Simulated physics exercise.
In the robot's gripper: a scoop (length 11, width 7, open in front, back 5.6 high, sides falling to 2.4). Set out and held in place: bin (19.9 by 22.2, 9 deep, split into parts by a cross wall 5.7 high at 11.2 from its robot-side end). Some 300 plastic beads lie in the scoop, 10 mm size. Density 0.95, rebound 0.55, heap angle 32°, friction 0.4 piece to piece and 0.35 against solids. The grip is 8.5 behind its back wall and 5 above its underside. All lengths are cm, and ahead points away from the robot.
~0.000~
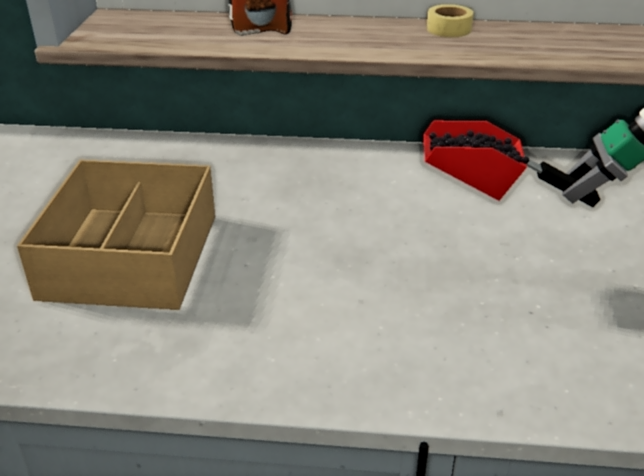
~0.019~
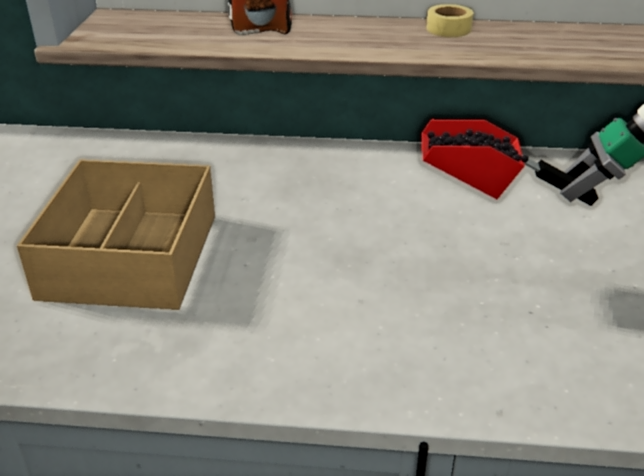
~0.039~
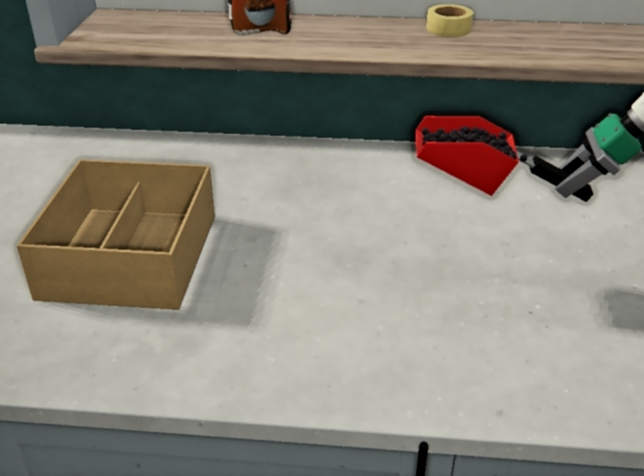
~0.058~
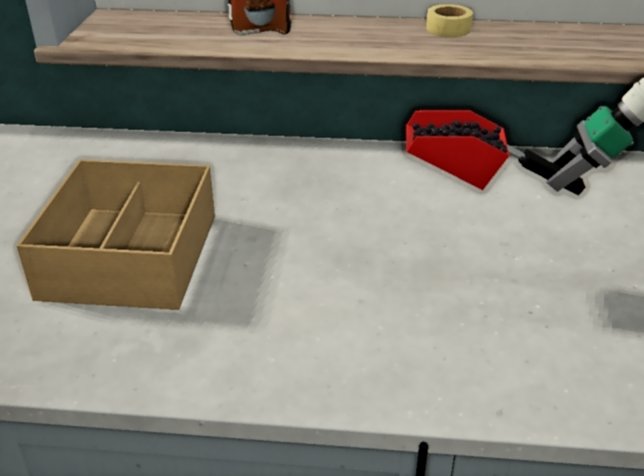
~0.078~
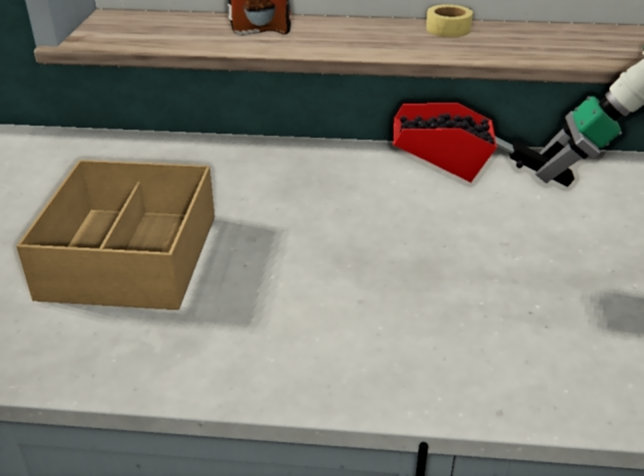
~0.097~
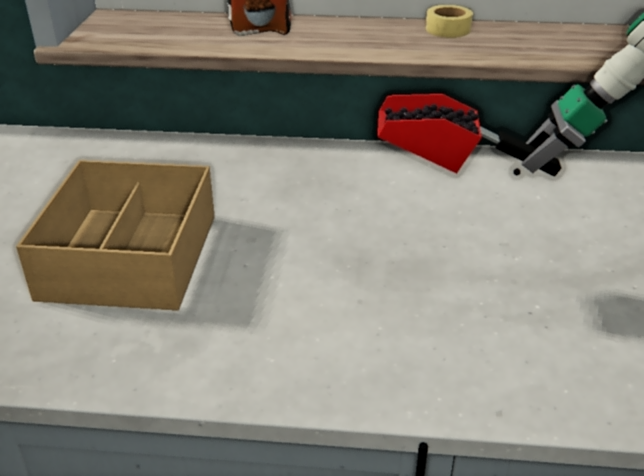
At the start, a robot gripper at the right holds a red scoop of small dark beads above a pale counter, with a divided brown box at the left. The scoop stays nearly still, then drifts slowly left and slightly upward with the gripper, while the box stays put.
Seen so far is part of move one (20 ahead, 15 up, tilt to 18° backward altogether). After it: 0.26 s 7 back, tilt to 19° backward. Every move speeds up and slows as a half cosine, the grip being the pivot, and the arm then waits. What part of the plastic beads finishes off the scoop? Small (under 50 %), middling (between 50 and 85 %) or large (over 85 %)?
Off the scoop the share is middling, between 50 and 85 %.
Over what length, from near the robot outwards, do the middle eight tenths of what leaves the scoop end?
About 32 cm.
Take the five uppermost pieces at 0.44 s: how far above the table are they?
Some 34 cm.
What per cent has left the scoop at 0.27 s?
Near 10 per cent so far.
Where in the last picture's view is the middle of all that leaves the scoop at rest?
At about (177, 253).
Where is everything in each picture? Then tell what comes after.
The first frame shows scoop floor at (469, 169), tilted 28° backward; upper third of the load around (473, 148), from x 435 to 525, top at y 135; 295 on the scoop.
The second frame shows scoop floor at (467, 167), tilted 28° backward; upper third of the load around (472, 147), from x 430 to 525, top at y 135.
The third frame shows scoop floor at (461, 164), tilted 28° backward; upper third of the load around (467, 144), from x 425 to 525, top at y 130; 294 on the scoop, 1 in flight or on a rim.
The fourth frame shows scoop floor at (452, 158), tilted 27° backward; upper third of the load around (459, 138), from x 415 to 520, top at y 125; 294 on the scoop, 1 in flight or on a rim.
The fifth frame shows scoop floor at (440, 151), tilted 26° backward; upper third of the load around (448, 131), from x 405 to 520, top at y 115; 294 on the scoop, 1 in flight or on a rim.
The sixth frame shows scoop floor at (426, 142), tilted 25° backward; upper third of the load around (434, 122), from x 390 to 515, top at y 110; 294 on the scoop, 1 in flight or on a rim.
After 0.27 s, tilted 18° backward, highest piece 36 above the table; 267 on the scoop, 1 on the table or floor, 27 in flight or on a rim.
After 0.44 s, tilted 19° backward, highest piece 34 above the table; 83 on the scoop, 1 on the table or floor, 211 in flight or on a rim.
After 0.73 s, tilted 19° backward, highest piece 32 above the table; 94 in the robot-side part, 81 on the scoop, 49 on the table or floor, 28 in the far-side part, 43 in flight or on a rim.
After 1.78 s, tilted 19° backward, highest piece 32 above the table; 94 in the robot-side part, 92 on the table or floor, 81 on the scoop, 28 in the far-side part.
At rest, 94 in the robot-side part, 92 on the table or floor, 81 on the scoop, 28 in the far-side part. That is 73 % off the scoop.
